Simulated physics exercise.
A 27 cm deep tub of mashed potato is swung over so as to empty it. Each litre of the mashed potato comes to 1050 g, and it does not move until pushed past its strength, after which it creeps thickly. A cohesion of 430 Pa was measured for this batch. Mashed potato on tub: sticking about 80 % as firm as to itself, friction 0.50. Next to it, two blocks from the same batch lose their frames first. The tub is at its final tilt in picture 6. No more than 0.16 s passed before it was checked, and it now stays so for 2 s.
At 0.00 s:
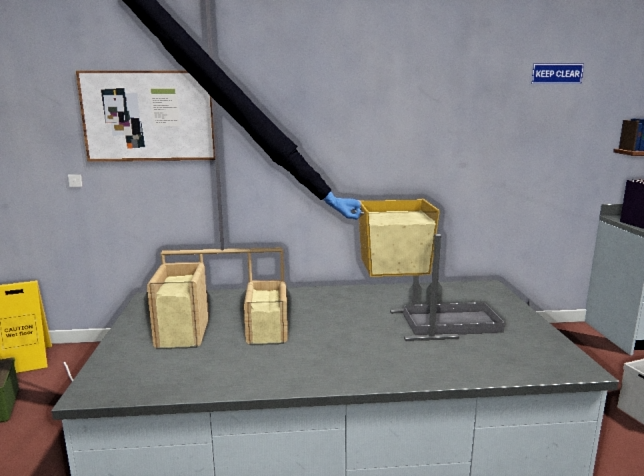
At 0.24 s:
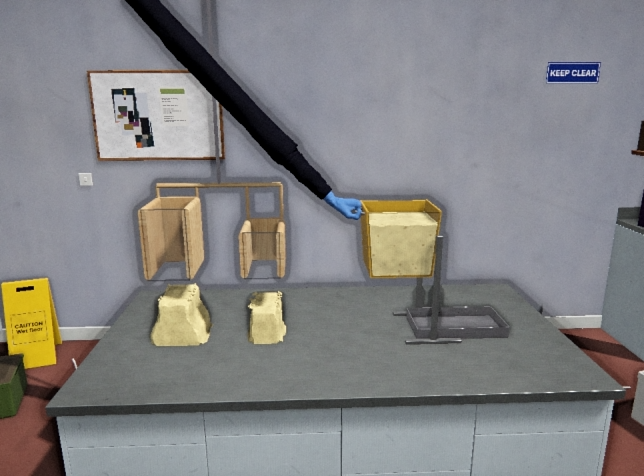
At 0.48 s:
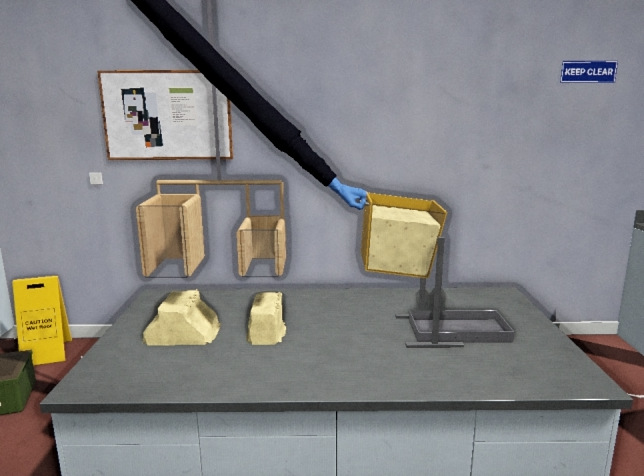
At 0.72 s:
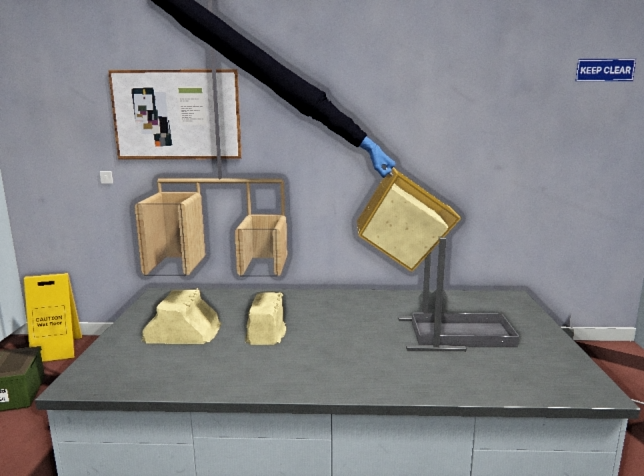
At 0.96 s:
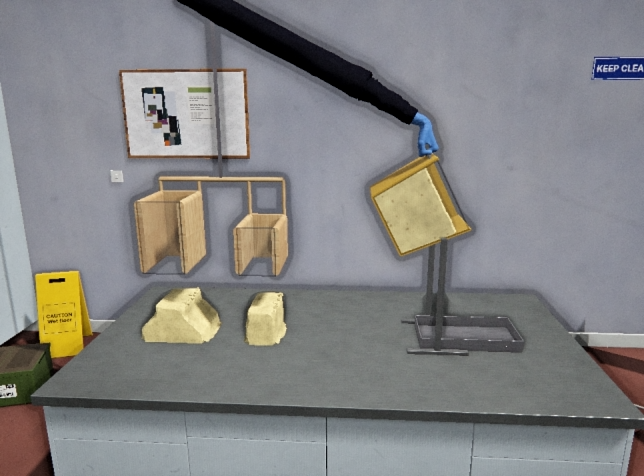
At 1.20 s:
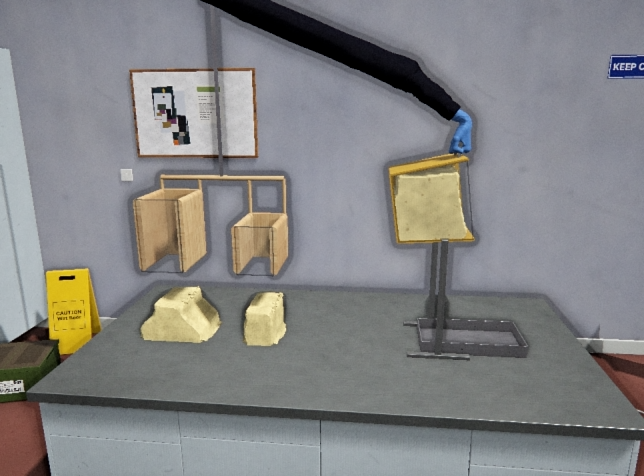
A gloved hand tilts a tub of mashed potato sideways after two unframed blocks slump.
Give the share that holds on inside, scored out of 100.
About 65 per cent.
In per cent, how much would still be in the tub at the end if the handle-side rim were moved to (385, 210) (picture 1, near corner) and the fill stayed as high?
100 %.
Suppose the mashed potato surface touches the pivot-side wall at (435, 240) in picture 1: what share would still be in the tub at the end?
That gives some 100 %.
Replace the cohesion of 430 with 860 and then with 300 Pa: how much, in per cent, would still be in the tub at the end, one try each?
You'd see 100 percent the first time and 50 percent the second.
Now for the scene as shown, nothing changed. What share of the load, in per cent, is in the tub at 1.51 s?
Near 80 %.
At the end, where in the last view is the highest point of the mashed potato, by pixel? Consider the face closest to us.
About (434, 198).
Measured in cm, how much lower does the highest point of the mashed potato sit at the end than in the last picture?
9 cm or so.
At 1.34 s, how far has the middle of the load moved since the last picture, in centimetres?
Distance: About 3 cm.
After 1.34 s, the tub is at 82 degrees and holds 97 %.
After 1.51 s, the tub is at 82 degrees and holds 80 %.
After 1.68 s, the tub is at 82 degrees and holds 69 %.
After 1.85 s, the tub is at 82 degrees and holds 66 %.
After 3.20 s, the tub is at 82 degrees and holds 65 %.
